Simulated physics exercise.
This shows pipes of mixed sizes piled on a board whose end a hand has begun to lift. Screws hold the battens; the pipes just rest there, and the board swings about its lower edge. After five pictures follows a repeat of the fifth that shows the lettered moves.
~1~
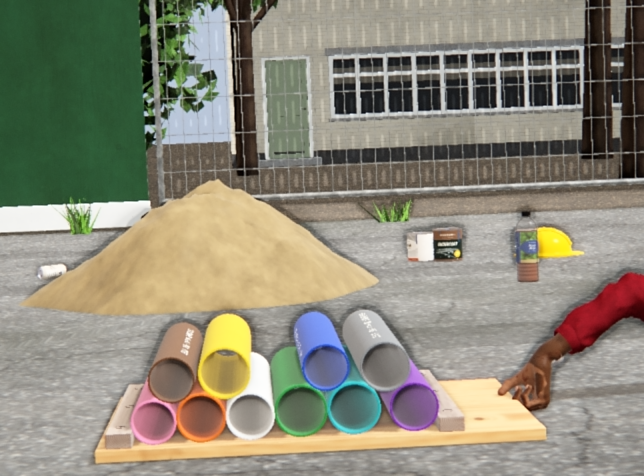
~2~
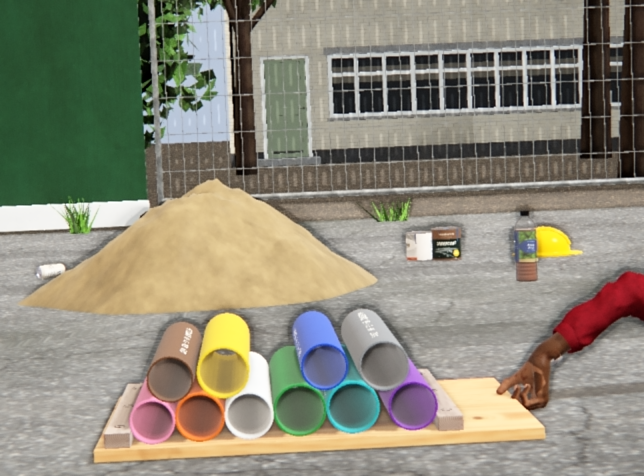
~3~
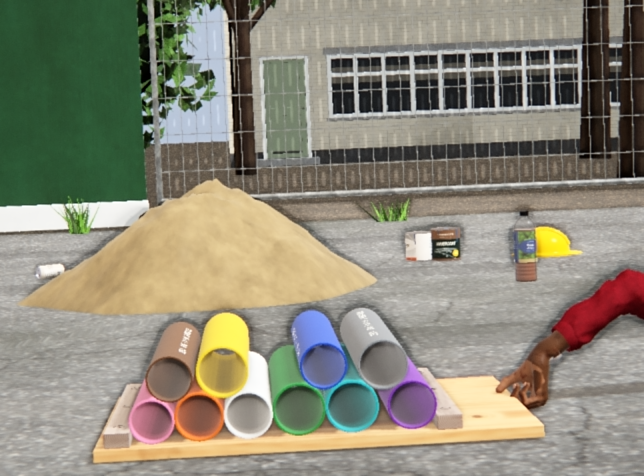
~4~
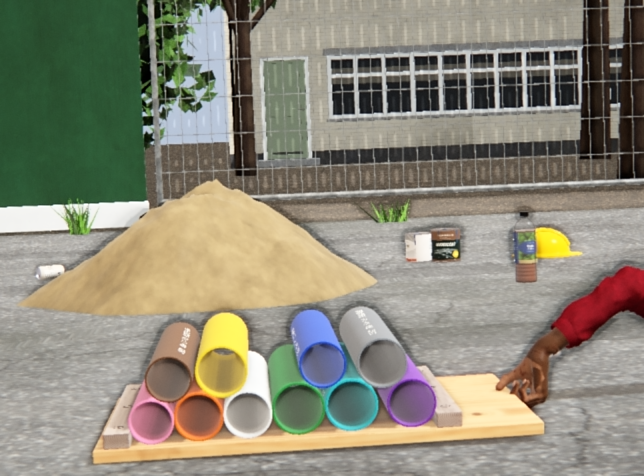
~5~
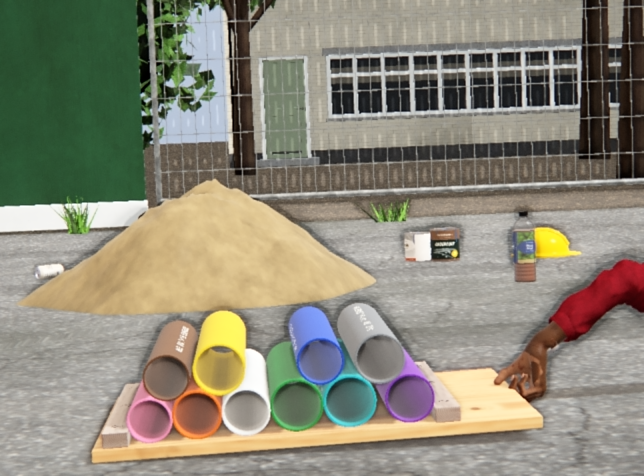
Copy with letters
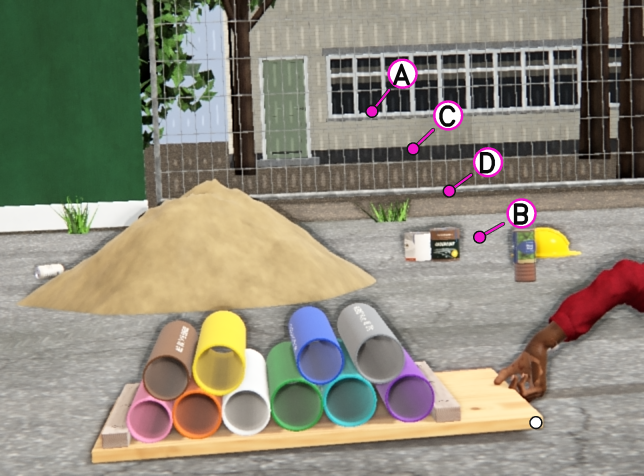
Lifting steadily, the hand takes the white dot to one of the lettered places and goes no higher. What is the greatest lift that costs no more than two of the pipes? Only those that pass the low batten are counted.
Mark B is as high as it can go.
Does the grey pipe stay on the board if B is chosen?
Yes.
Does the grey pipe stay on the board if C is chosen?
No.
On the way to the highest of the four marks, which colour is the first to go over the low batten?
It is the brown one.
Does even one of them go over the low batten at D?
Yes.
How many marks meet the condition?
One of the four.
On the marked copy, A at (372, 111); B at (479, 237); C at (413, 149); D at (449, 191); the white dot at (536, 423).
Taking B. A third of the way, board at 16°.
Two thirds of the way, board at 27°.
When it is over, board at 27°, one over the low batten (brown).
As for the rest, A ten over the low batten; C ten over the low batten; D four over the low batten (yellow, brown, grey, blue).
